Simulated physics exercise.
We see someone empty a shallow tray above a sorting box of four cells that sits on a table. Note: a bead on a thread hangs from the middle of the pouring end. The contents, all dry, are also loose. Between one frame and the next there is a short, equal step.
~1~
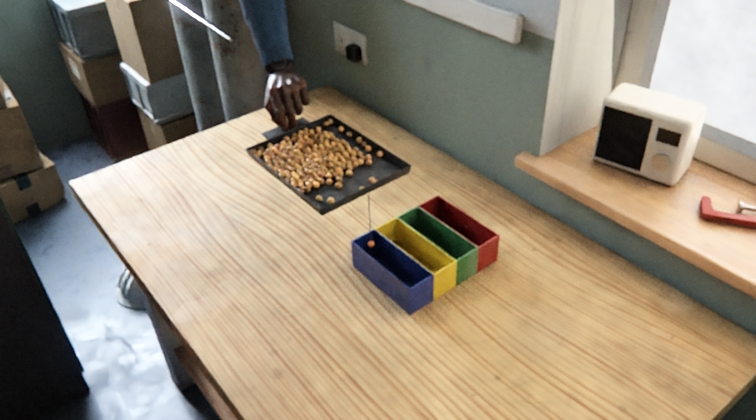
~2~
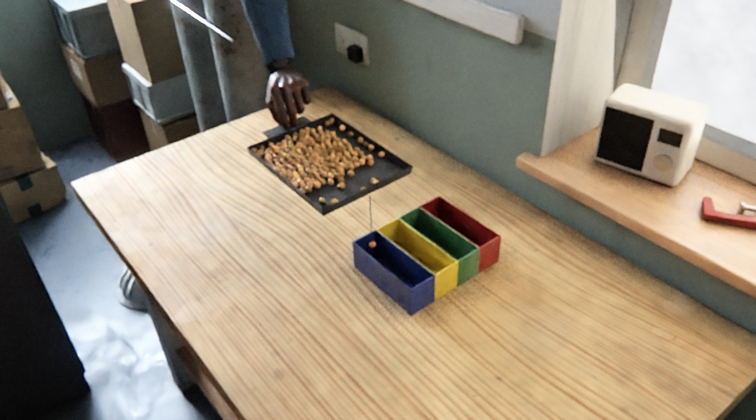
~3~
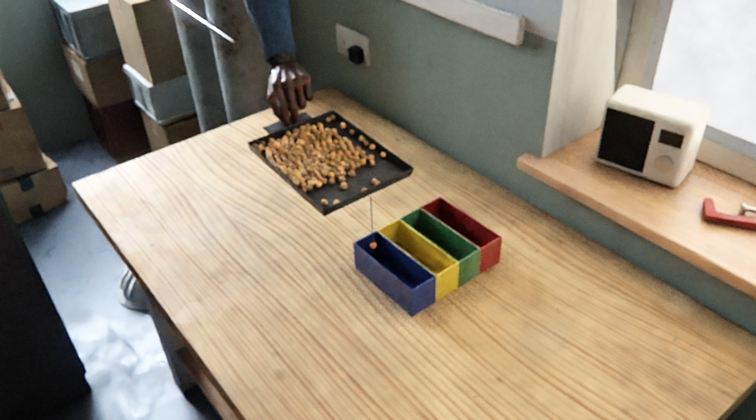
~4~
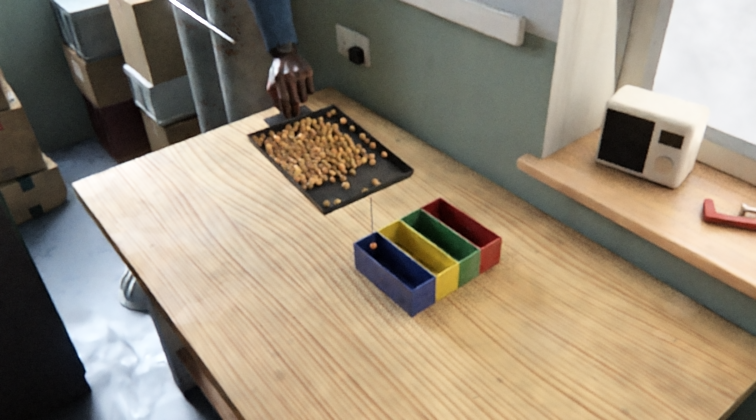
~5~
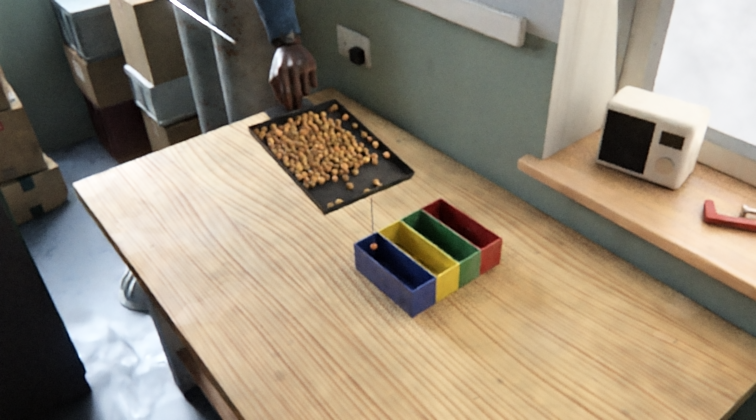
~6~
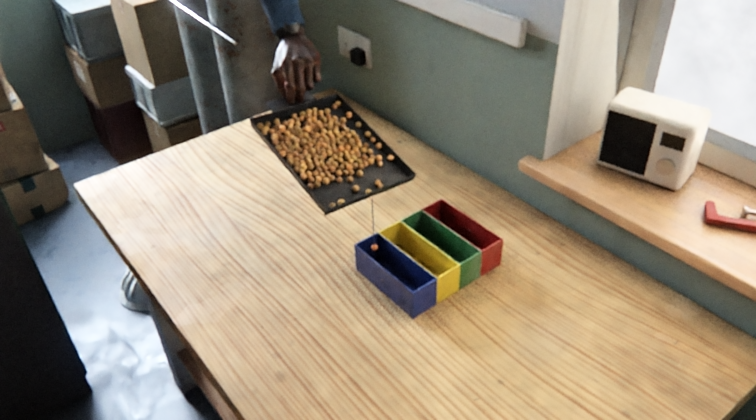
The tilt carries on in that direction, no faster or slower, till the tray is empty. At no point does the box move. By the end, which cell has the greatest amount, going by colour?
By colour, yellow has the most.
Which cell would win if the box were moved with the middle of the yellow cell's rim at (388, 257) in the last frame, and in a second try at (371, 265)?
Try 1 - green. Try 2 - that red cell.
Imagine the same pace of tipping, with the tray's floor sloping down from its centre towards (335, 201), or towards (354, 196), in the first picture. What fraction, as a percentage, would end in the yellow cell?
Case one 0 %; case two 10 %.
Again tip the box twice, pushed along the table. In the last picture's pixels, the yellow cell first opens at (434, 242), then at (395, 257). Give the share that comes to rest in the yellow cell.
It would be near 50 per cent first and near 20 per cent second.
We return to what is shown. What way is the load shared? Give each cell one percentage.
Blue cell: Roughly 20; yellow cell: Roughly 50; green cell: Roughly 20; red cell: Roughly 0.
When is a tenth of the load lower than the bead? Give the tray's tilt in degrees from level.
That would be about 60 degrees from level.
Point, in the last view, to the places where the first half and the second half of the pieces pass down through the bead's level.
Early-half point (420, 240); late-half point (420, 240).
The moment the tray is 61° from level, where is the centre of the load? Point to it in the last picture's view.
Somewhere about (391, 176).
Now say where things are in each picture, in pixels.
The first frame shows corners of the pouring end at (321, 208) and (409, 165), level; middle of the load at (311, 158), round wooden beads; bead on its thread at (371, 244); blue cell at (422, 292); yellow cell at (445, 278); green cell at (467, 264); red cell at (488, 252).
The second frame shows corners of the pouring end at (323, 208) and (410, 166), level; middle of the load at (312, 157).
The third frame shows corners of the pouring end at (324, 208) and (411, 168), tipped barely, lowest at the right corner; middle of the load at (313, 155).
The fourth frame shows corners of the pouring end at (324, 208) and (412, 170), tipped a little, lowest at the right corner; middle of the load at (314, 151).
The fifth frame shows corners of the pouring end at (326, 208) and (413, 171), tipped a little, lowest at the right corner; middle of the load at (315, 147), a small part on the move.
The sixth frame shows corners of the pouring end at (327, 208) and (414, 174), tipped clearly, lowest at the right corner; middle of the load at (319, 145), nearly all on the move; blue cell at (425, 296); yellow cell at (448, 282); green cell at (470, 268); red cell at (491, 255).
Soon after the last picture, tray tipped steeply; most on the tray; a small part in the yellow cell; a small part in the green cell; a stray few in the blue cell; a stray few in the red cell; a small part falling or outside the box.
A little later, tray tipped right over; a small part on the tray; about a third in the yellow cell; about a quarter in the green cell; about a quarter in the blue cell; a stray few in the red cell; a small part falling or outside the box.
Later still, tray tipped past a quarter turn; about half in the yellow cell; about a quarter in the green cell; about a quarter in the blue cell; a stray few in the red cell; a small part falling or outside the box.
By the end, tray tipped past a quarter turn; about half in the yellow cell; about a quarter in the green cell; about a quarter in the blue cell; a stray few in the red cell; a small part outside the box.
